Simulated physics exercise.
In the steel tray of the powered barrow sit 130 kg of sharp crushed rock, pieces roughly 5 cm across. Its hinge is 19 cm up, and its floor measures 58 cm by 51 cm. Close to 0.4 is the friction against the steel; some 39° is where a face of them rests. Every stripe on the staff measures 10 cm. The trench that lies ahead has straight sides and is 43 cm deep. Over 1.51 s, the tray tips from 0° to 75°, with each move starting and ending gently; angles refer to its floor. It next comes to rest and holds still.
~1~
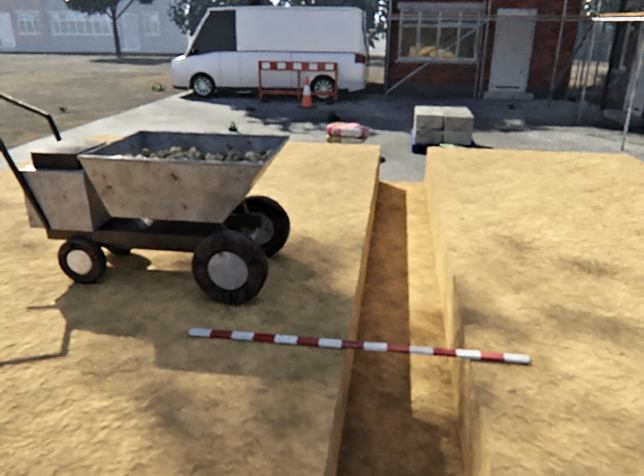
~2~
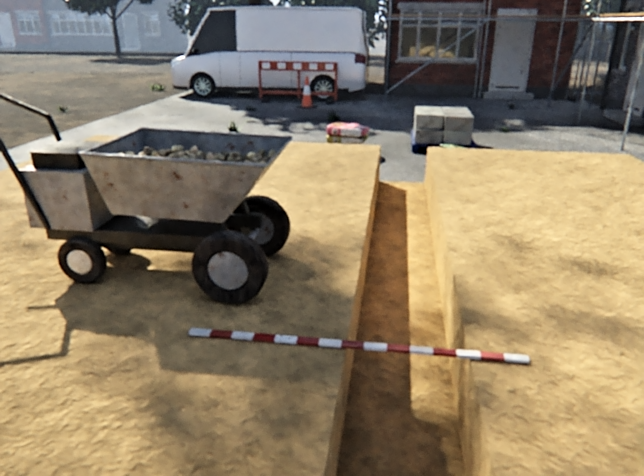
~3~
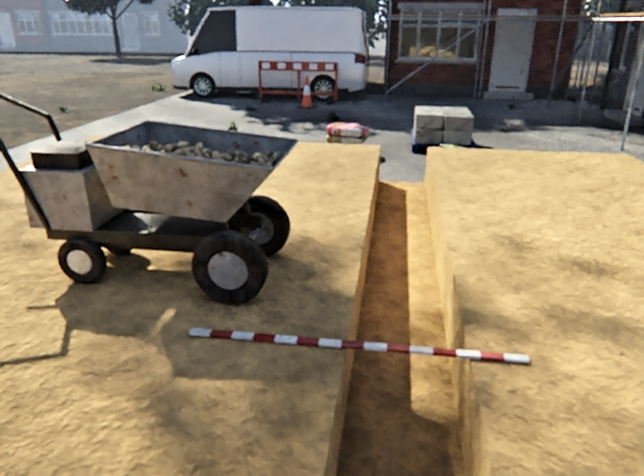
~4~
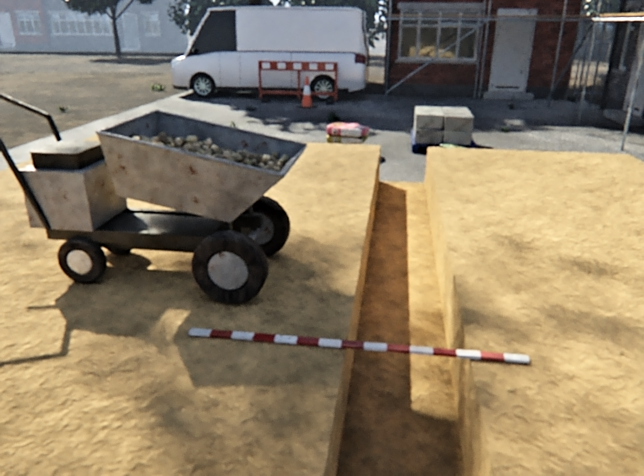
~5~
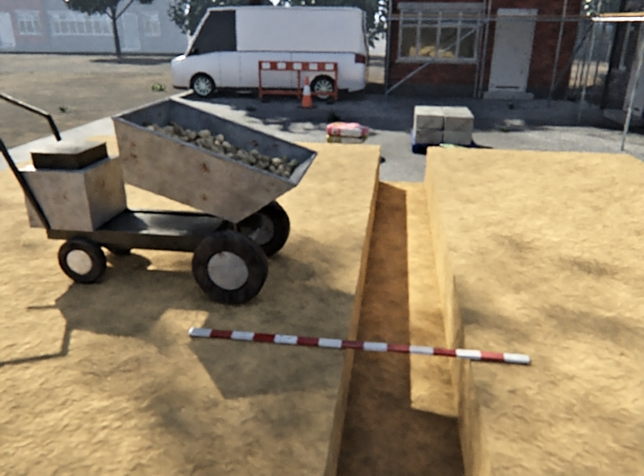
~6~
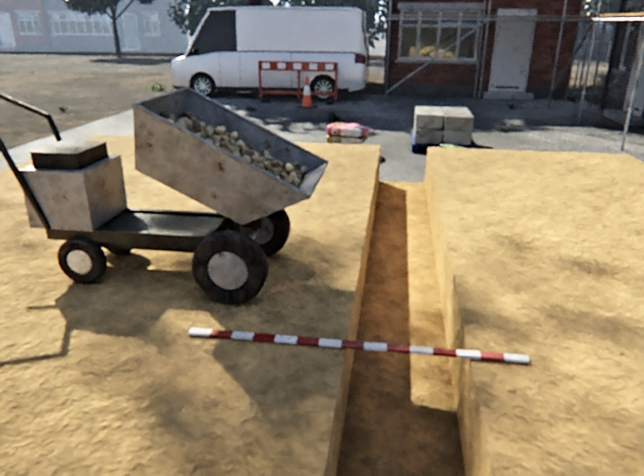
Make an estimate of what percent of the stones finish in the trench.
About 100 percent.
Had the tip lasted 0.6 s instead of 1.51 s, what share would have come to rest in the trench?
100 %.
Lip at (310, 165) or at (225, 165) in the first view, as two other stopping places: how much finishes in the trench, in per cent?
The first gives about 100 percent and the second about 45 percent.
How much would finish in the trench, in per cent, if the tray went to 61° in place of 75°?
I'd guess some 30 in a hundred.
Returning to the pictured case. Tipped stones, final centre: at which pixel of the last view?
Their middle ends up near (394, 343).
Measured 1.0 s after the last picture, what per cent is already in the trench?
30 per cent or so by then.
Then, 0.5 s after the last picture the floor is at 63°, 100 % in the tray; the foremost stones are at (344, 233).
Then, 1.0 s after the last picture the floor is at 75°, 71 % in the tray, 29 % in the trench; the foremost stones are at (428, 350).
Then, 1.4 s after the last picture the floor is at 75°, 36 % in the tray, 1 % short of the trench, 63 % in the trench; the foremost stones are at (446, 347).
Then, 3.3 s after the last picture the floor is at 75°, 0 % in the tray, 100 % in the trench; the foremost stones are at (444, 334).
